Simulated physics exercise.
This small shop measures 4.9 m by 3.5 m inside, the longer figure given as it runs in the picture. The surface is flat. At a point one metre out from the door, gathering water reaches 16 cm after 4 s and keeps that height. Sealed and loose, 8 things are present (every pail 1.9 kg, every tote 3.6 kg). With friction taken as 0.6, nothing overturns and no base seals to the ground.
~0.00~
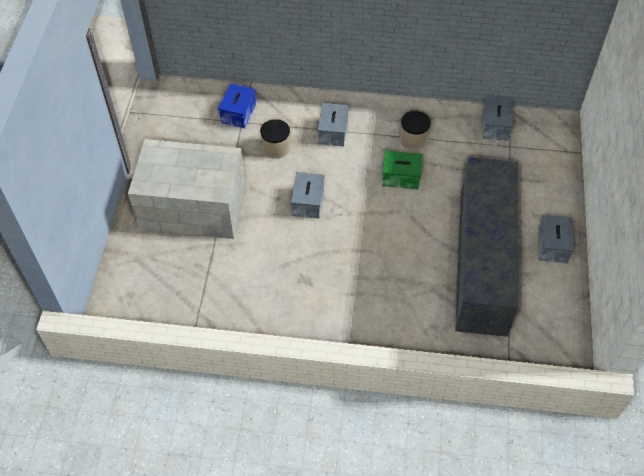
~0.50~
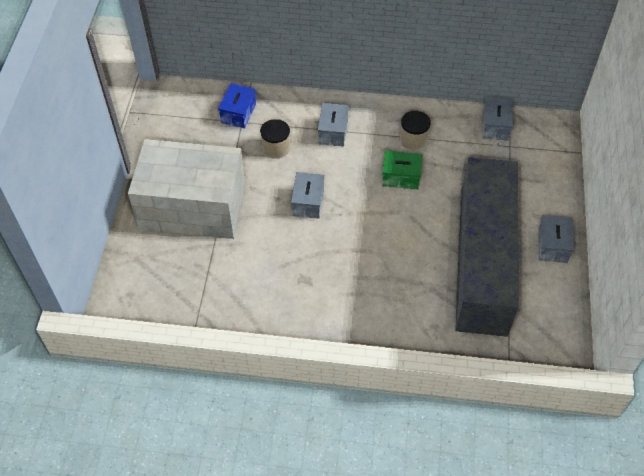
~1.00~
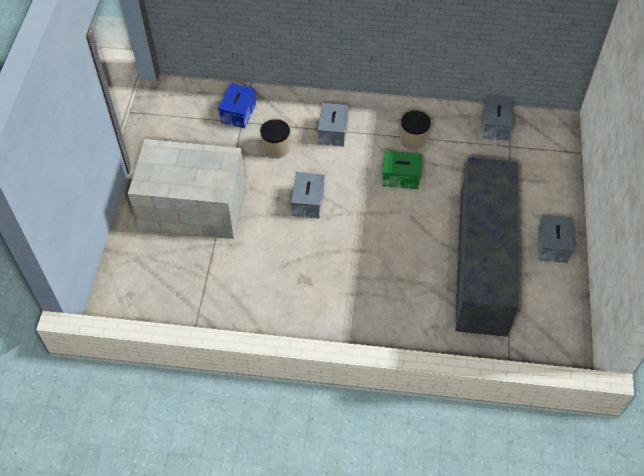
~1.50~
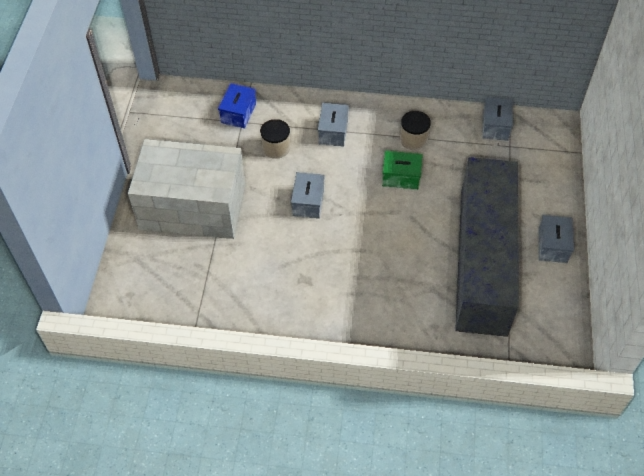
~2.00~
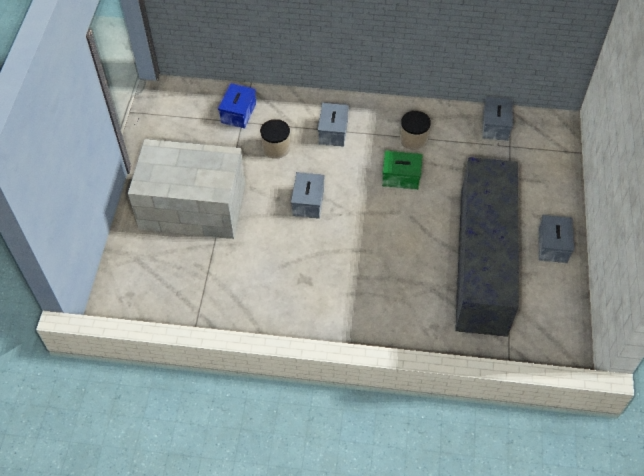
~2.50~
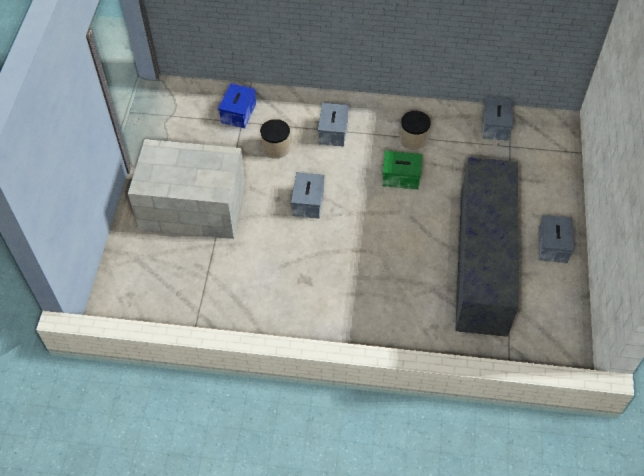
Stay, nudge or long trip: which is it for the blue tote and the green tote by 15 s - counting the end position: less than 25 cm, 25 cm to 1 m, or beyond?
Looking at the end spots, the blue tote goes a great distance and the green tote goes a great distance.
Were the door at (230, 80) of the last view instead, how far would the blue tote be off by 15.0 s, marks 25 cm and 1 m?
Note: Blue tote displaced a long way.
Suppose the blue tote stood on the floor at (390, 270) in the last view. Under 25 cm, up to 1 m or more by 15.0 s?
In that run it wanders far off.
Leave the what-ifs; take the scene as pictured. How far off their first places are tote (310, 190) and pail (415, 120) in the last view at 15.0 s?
150 cm and 250 cm respectively.
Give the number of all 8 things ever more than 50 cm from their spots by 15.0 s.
That adds up to 8.
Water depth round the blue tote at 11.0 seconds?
11 cm or so.
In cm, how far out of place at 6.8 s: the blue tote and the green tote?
Shifts: Around 300 and 50 cm.
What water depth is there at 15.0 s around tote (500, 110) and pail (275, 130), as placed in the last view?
Roughly 13 and 10 cm.
After 3.5 s the blue tote is near (242, 99), 0.1 m from its start, aground; the green tote is near (403, 163), 0.0 m from its start, aground; 0 afloat.
After 6.8 s the blue tote is near (524, 103), 3.2 m from its start, afloat; the green tote is near (446, 171), 0.5 m from its start, afloat; 5 afloat.
After 11.0 s the blue tote is near (522, 117), 3.1 m from its start, afloat; the green tote is near (539, 278), 1.9 m from its start, afloat; 7 afloat.
After 15.0 s the blue tote is near (571, 192), 3.8 m from its start, afloat; the green tote is near (537, 227), 1.6 m from its start, afloat; 8 afloat.
